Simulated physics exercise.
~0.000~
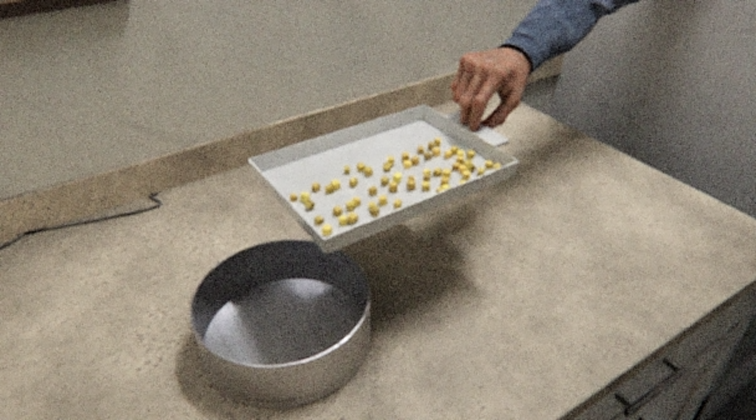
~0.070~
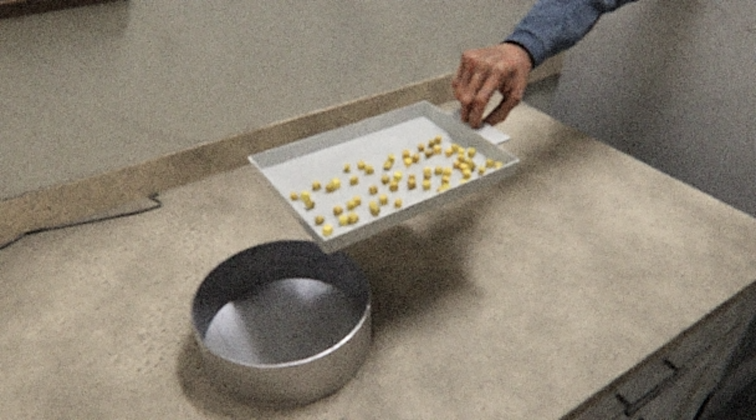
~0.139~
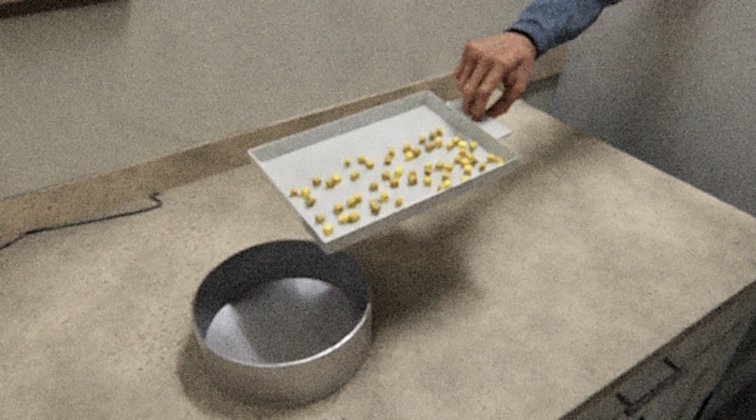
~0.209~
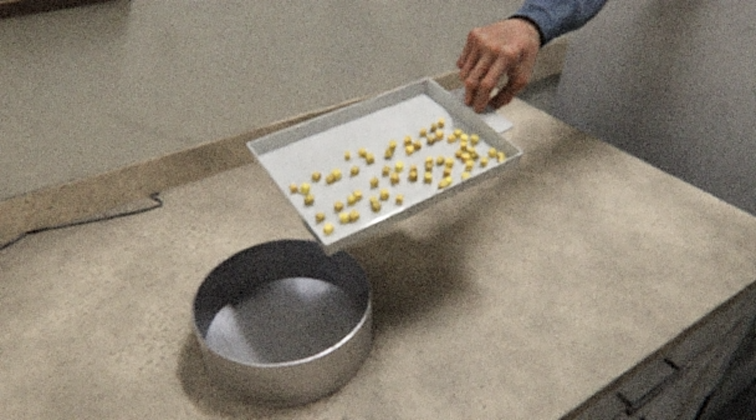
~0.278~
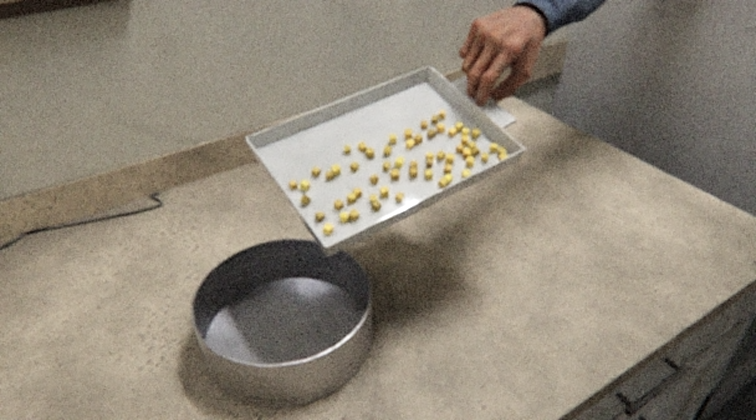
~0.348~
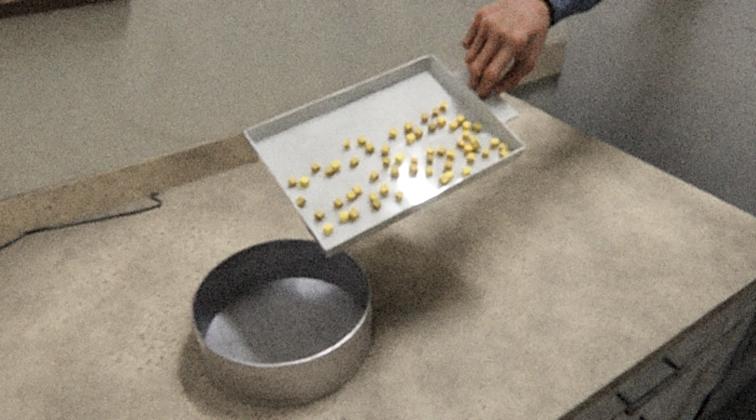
At first, a hand in a blue sleeve holds a pale rectangular tray scattered with small yellow cheese cubes nearly level above a counter, beside a round metal pot. Then the hand tilts the tray, raising its far side while its left front corner stays low near the pot, and the cubes stay spread across it.
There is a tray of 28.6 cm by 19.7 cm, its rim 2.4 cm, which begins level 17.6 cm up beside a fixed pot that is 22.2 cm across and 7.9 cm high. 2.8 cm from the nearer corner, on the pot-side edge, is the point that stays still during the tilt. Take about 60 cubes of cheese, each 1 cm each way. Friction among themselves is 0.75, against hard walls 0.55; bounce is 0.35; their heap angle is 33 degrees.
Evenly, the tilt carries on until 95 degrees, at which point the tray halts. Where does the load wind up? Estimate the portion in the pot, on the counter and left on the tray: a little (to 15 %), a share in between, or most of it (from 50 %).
Pot: A share in between; counter: Most of it; tray: A little.
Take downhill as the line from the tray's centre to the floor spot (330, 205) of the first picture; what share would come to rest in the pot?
My best guess is some 90 per cent.
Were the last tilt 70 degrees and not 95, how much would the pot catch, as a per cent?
Roughly 5 %.
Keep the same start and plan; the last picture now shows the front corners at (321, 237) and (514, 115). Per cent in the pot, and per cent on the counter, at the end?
That works out as pot 50 and counter 10.
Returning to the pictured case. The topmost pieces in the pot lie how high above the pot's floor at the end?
Height: Approx. 1.0 cm.
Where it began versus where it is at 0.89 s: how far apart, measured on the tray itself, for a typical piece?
By then it sits near 6 cm from where it began.
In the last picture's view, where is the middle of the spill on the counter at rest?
It comes to rest with its centre close to (400, 385).
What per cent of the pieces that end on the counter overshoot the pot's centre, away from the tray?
20 per cent.
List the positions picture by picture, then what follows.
The first frame shows tray tilt 0 degrees, front corners at (325, 237) and (515, 161); middle of the pieces at (411, 180); pot at (281, 295).
The second frame shows tray tilt 1 degrees, front corners at (326, 237) and (516, 159); middle of the pieces at (412, 178).
The third frame shows tray tilt 5 degrees, front corners at (326, 239) and (518, 156), lowest corner left front; middle of the pieces at (413, 174).
The fourth frame shows tray tilt 10 degrees, front corners at (327, 241) and (520, 152), lowest corner left front; middle of the pieces at (414, 169).
The fifth frame shows tray tilt 14 degrees, front corners at (327, 244) and (521, 149), lowest corner left front; middle of the pieces at (414, 165).
The sixth frame shows tray tilt 19 degrees, front corners at (327, 246) and (523, 145), lowest corner left front; middle of the pieces at (414, 161); pot at (282, 294). The tray's pace is about 65 degrees a second.
Then, at 0.89 s, tilt 55 degrees; the tray holds 100 %, the pot 0 %.
After 1.26 s, tilt 79 degrees; the tray holds 90 %, the pot 0 %.
After 1.71 s, tilt 95 degrees; the tray holds 45 %, the pot 10 %.
In the end, at 3.2 s, pot 30 %, counter 65 %, tray 5 %.
